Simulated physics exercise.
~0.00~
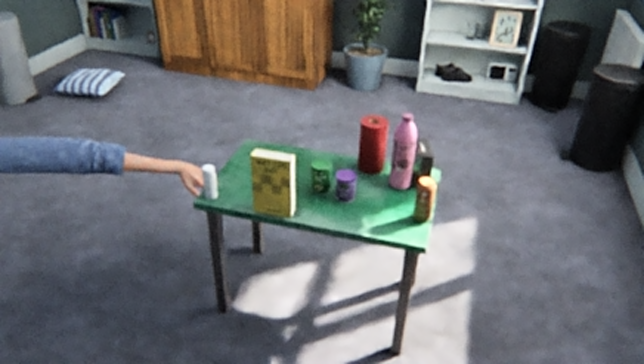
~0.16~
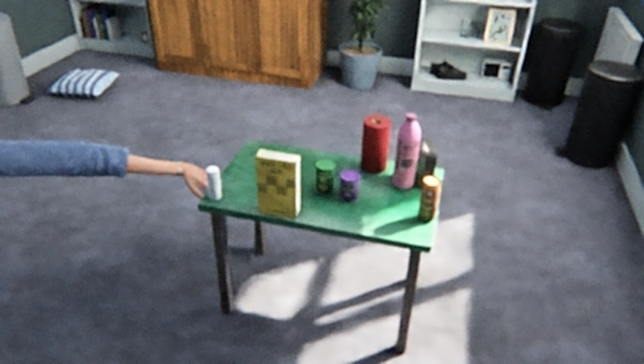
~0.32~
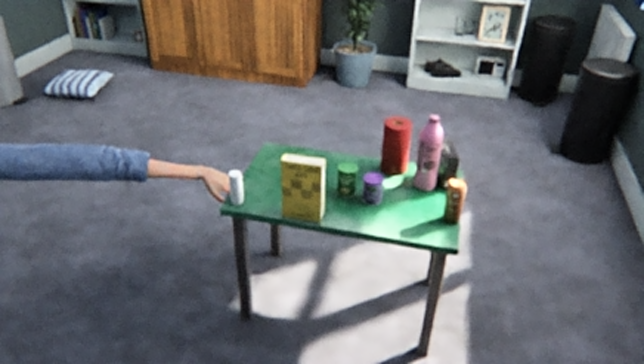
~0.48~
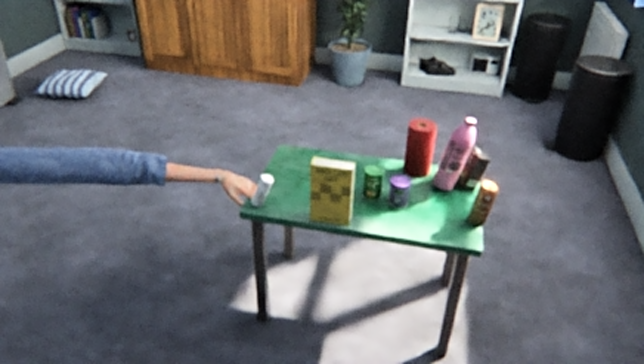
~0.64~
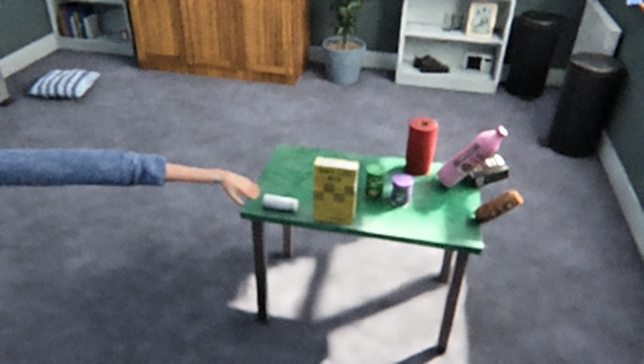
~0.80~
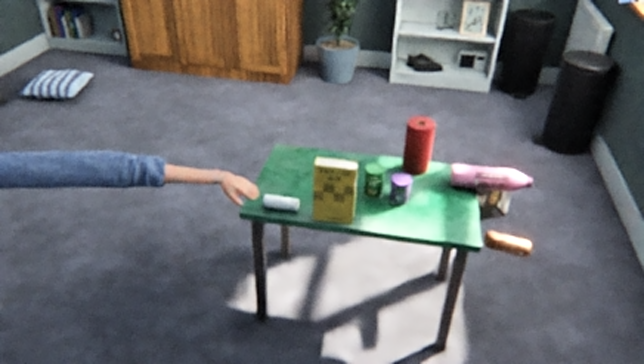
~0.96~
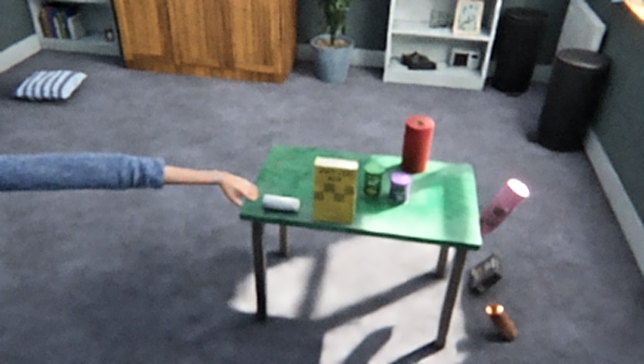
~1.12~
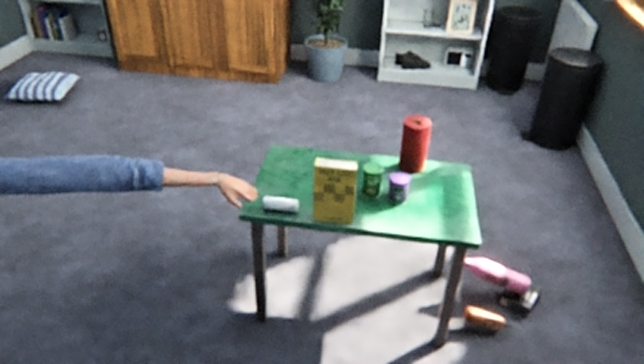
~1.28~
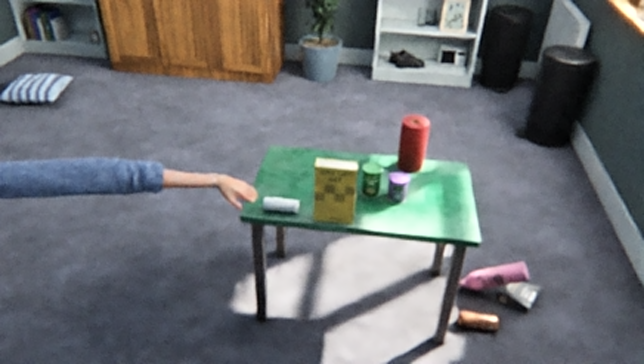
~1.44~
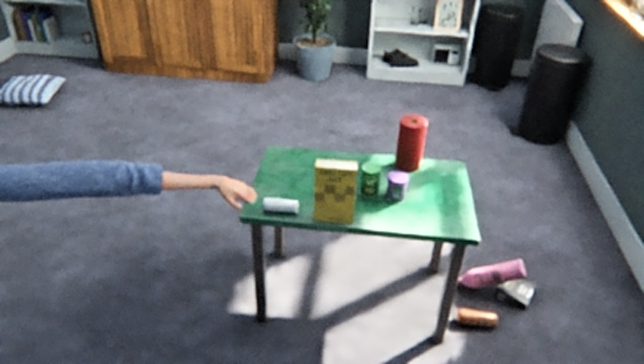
Grey-carpeted room with a green table jolting right beside an outstretched arm, white shaker toppling, bottle, can and packet falling to the floor.
